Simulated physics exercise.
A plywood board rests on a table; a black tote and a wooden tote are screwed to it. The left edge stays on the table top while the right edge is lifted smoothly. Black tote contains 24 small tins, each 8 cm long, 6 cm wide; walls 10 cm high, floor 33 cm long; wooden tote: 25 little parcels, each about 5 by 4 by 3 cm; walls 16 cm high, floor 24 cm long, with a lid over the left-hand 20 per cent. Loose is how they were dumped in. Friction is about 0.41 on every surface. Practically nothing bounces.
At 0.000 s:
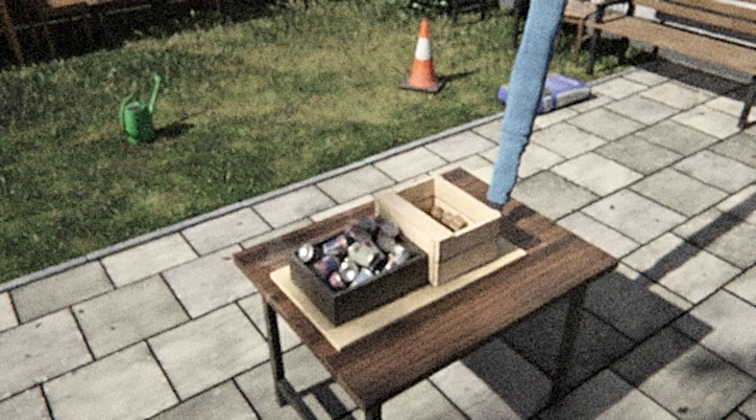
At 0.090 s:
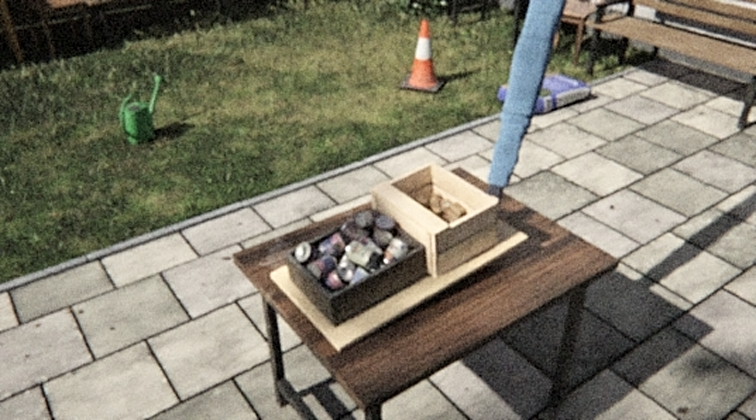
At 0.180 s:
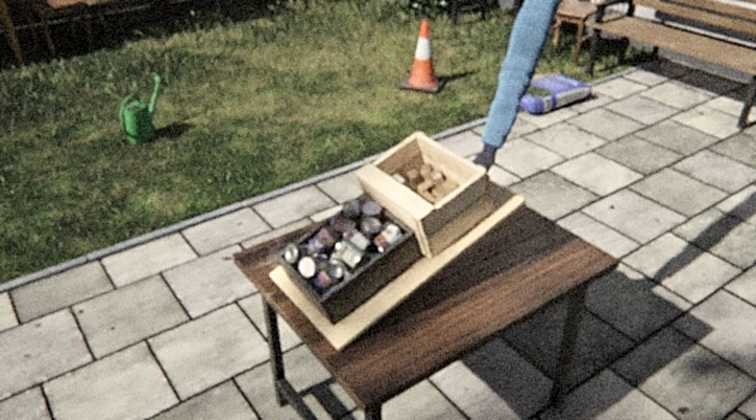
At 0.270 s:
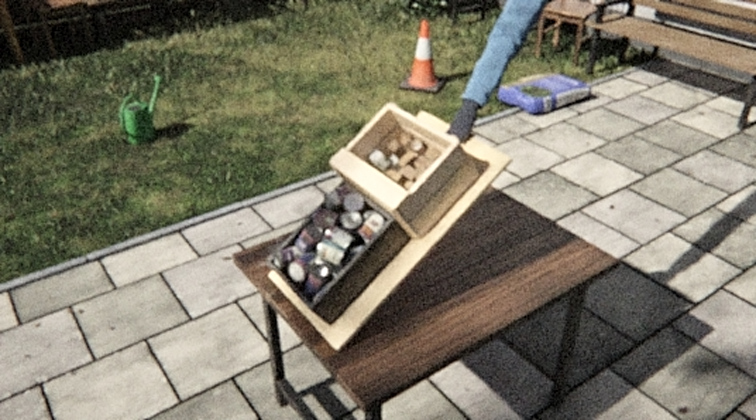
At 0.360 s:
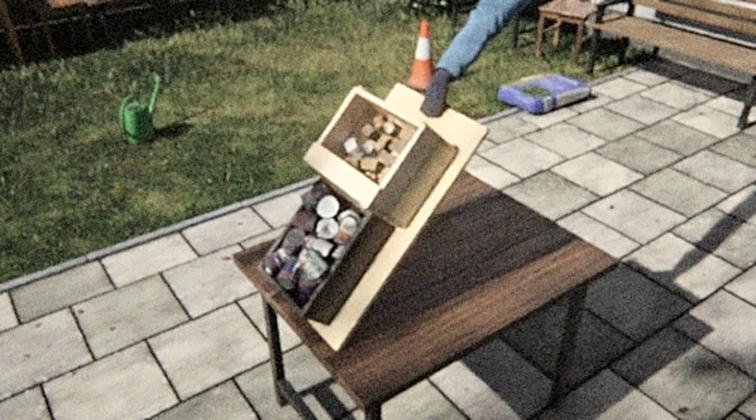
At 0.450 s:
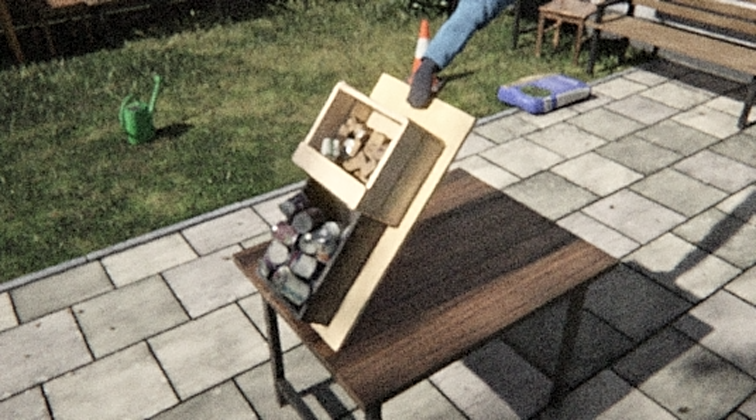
On a sunny patio, a gloved hand steadily tilting a board up from a table, carrying a black tote and a wooden tote.
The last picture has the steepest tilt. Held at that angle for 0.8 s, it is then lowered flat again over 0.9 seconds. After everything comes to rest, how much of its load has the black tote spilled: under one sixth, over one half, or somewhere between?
The black tote has spilled one sixth to one half of its load.
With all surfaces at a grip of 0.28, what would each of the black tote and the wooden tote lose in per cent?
That would cost the black tote 20 and the wooden tote 0 per cent of the load.
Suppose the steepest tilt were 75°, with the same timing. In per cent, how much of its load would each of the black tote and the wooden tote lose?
In that case black tote 70 %, wooden tote 80 %.
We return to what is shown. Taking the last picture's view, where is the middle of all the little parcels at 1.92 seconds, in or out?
I'd put the middle close to (418, 230).
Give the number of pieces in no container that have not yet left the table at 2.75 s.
The number is some 0.
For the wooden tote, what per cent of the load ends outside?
The wooden tote comes in at 0 in a hundred.
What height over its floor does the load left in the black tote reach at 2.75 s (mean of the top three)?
Around 12 centimetres high.
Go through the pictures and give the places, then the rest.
In the first frame (places track the rim corner closest to us here), black tote (336, 295); wooden tote (440, 241); tipped 0°; all still inside.
Black tote (333, 296); wooden tote (436, 234); tipped 5°, in the second frame.
Black tote (323, 299); wooden tote (422, 218); tipped 18°, in the third frame.
Black tote (312, 305); wooden tote (397, 206); tipped 33°, in the fourth frame.
Black tote (303, 312); wooden tote (370, 203); tipped 46°, in the fifth frame.
Black tote (300, 315); wooden tote (358, 204); tipped 51°; all still inside, in the sixth frame.
After 0.82 s, tilt 51°; the black tote is down by 8 of 24 and the wooden tote has all 25.
After 1.28 s, tilt 51°; the black tote is down by 9 of 24 and the wooden tote has all 25.
After 1.92 s, tilt 8°; the black tote is down by 9 of 24 and the wooden tote has all 25.
Final count (at 2.75 s), the black tote is down by 9 of 24 and the wooden tote has all 25. Asked share, 9 of 24, 38 per cent.
